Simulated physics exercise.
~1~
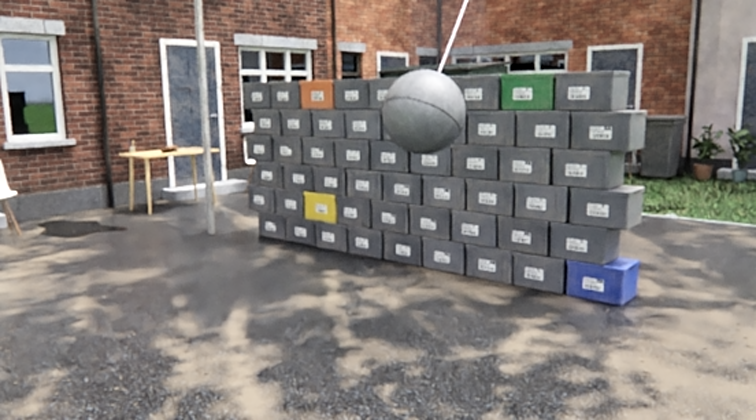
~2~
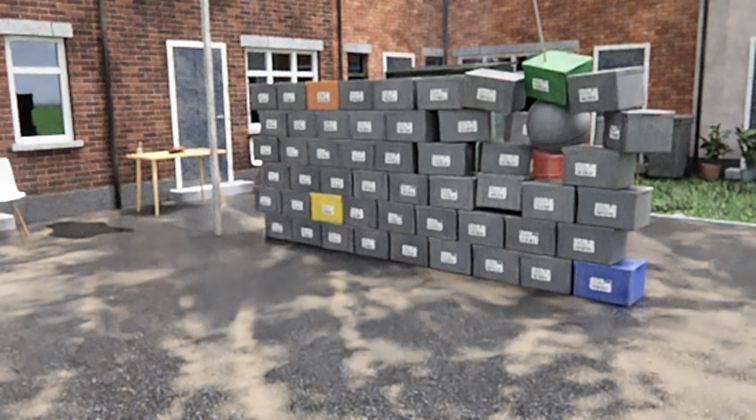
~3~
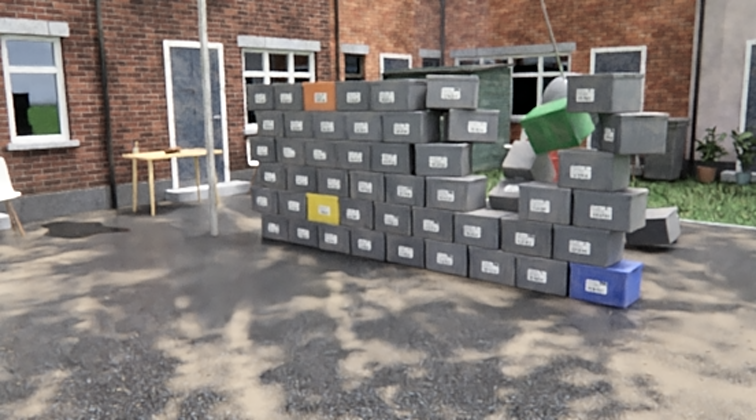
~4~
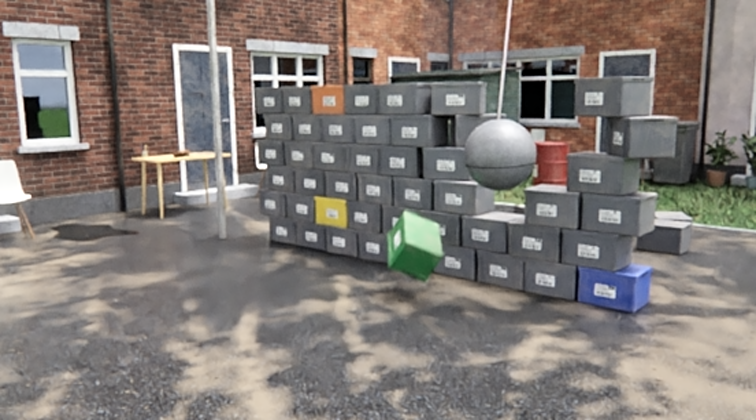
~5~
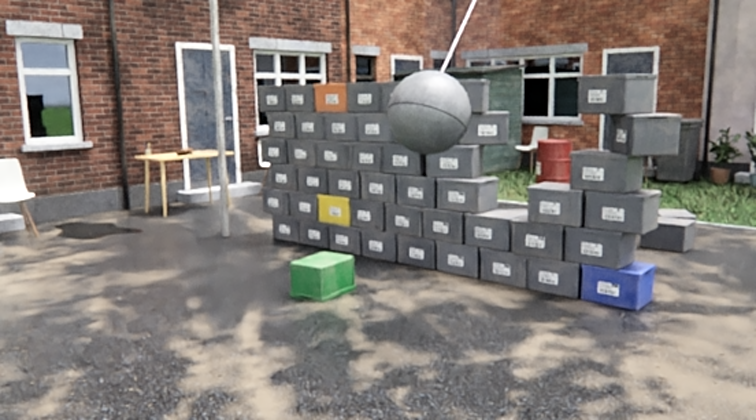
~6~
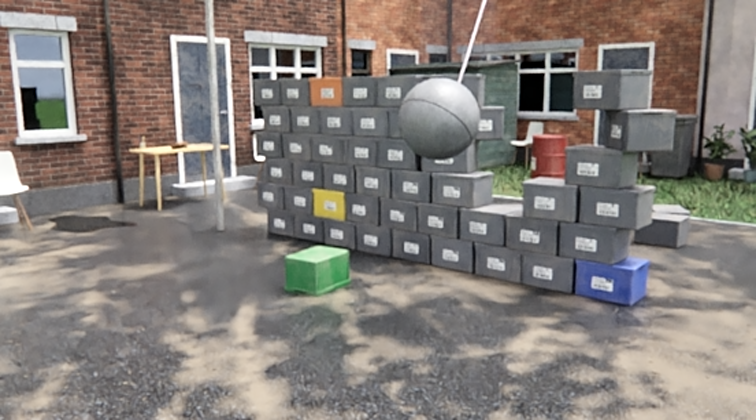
In a brick courtyard, a swinging ball breaks a tote wall, leaving the green tote upside down.
